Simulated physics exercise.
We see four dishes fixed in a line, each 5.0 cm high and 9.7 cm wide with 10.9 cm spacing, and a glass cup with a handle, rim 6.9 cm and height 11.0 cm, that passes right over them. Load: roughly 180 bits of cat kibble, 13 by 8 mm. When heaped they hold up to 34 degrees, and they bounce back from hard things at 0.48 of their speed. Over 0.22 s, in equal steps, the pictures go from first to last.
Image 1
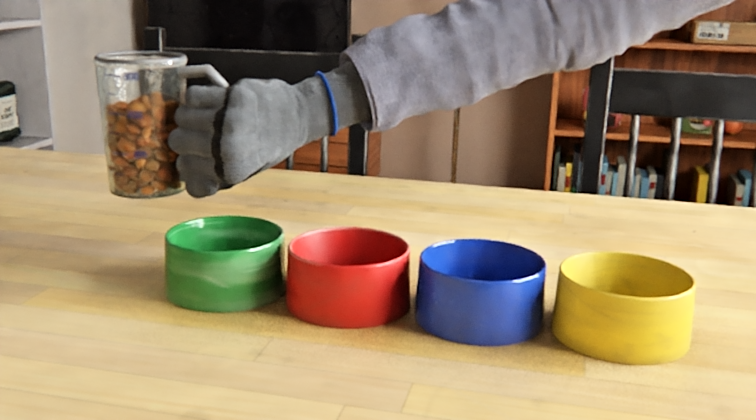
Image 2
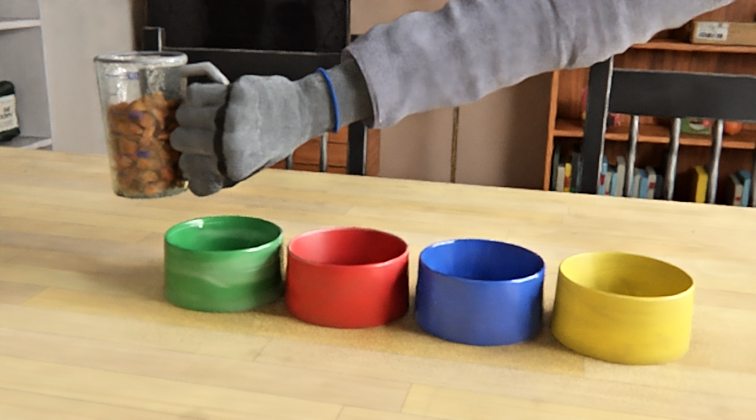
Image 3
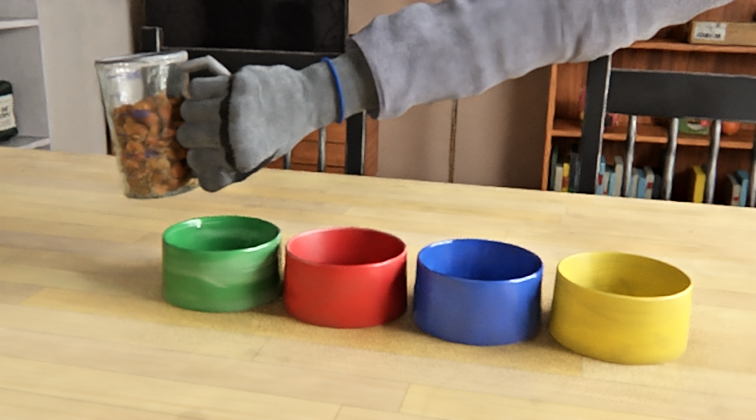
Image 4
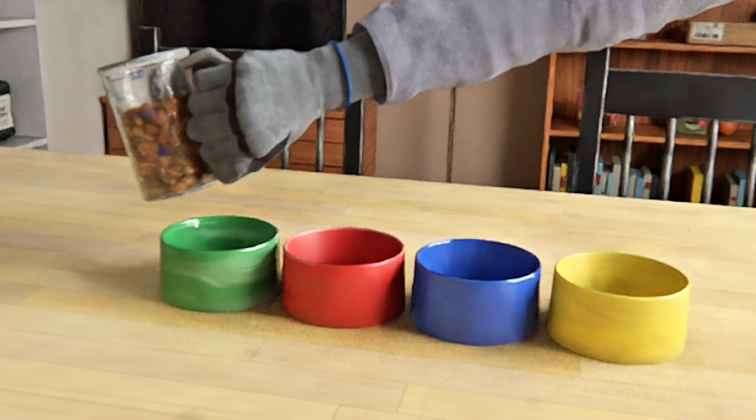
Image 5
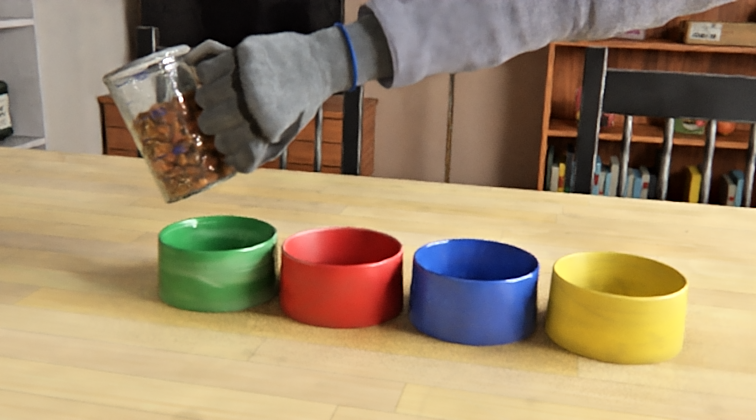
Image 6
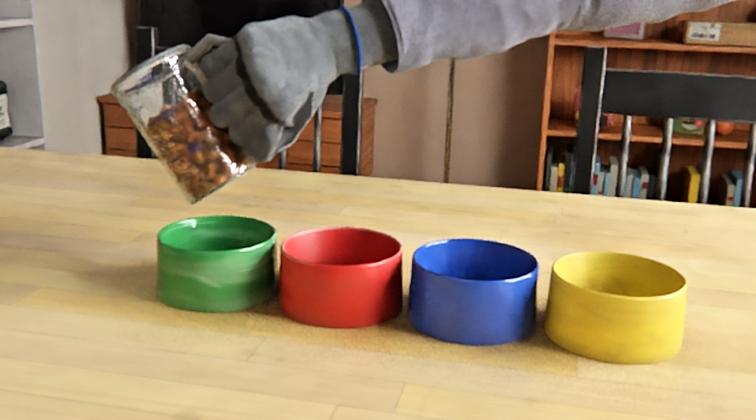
The footage shows a gray-gloved hand holding a glass cup of brown kibble above a table with green, red, blue and yellow dishes in a row, then moving it slightly right while gradually tilting it toward the left.
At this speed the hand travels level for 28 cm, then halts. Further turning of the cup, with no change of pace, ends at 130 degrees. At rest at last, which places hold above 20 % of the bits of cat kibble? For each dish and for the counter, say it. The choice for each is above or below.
Outcome: Red dish: A share larger than a fifth, blue dish: A share of a fifth at most, green dish: A share of a fifth at most, yellow dish: A share of a fifth at most, counter: A share of a fifth at most.
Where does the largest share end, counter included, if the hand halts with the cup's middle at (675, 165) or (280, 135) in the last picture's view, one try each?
The biggest share goes to red first, then to green.
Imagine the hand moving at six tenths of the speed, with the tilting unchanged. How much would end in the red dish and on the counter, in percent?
Shares: Red 0, counter 0.
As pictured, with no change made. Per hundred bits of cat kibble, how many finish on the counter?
Estimate: Close to 10 %.
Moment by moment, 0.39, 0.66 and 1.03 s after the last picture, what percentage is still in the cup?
In order, near 95 %, 25 % and 0 %.
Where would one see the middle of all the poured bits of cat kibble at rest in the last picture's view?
When it all comes to rest, the middle is near (344, 279).
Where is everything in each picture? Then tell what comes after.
In the first picture, cup at (145, 124), tilt 0 degrees, lip at (103, 55), moved 0.0 cm; middle of the pieces at (148, 139); green dish at (225, 234); red dish at (349, 246); blue dish at (483, 260); yellow dish at (626, 274).
In the second picture, cup at (147, 124), tilt 2 degrees, lip at (103, 56), moved 0.2 cm; middle of the pieces at (150, 139).
In the third picture, cup at (152, 125), tilt 7 degrees, lip at (103, 61), moved 0.9 cm; middle of the pieces at (157, 139).
In the fourth picture, cup at (162, 125), tilt 15 degrees, lip at (106, 68), moved 2.0 cm; middle of the pieces at (169, 139).
In the fifth picture, cup at (174, 126), tilt 24 degrees, lip at (112, 79), moved 3.3 cm; middle of the pieces at (183, 139).
In the sixth picture, cup at (188, 127), tilt 33 degrees, lip at (120, 90), moved 4.5 cm; middle of the pieces at (198, 139); green dish at (217, 233); red dish at (342, 246); blue dish at (475, 259); yellow dish at (618, 274).
Then, 0.39 s after the last picture, tilt 115 degrees; cup holds 95 %, green 5 %.
Then, 0.66 s after the last picture, tilt 130 degrees; cup holds 25 %, red 65 %, green 5 %.
Then, 1.03 s after the last picture, tilt 130 degrees; cup holds 0 %, red 85 %, green 5 %.
In the end, red 85 %, blue 0 %, green 5 %, yellow 0 %, counter 10 %.
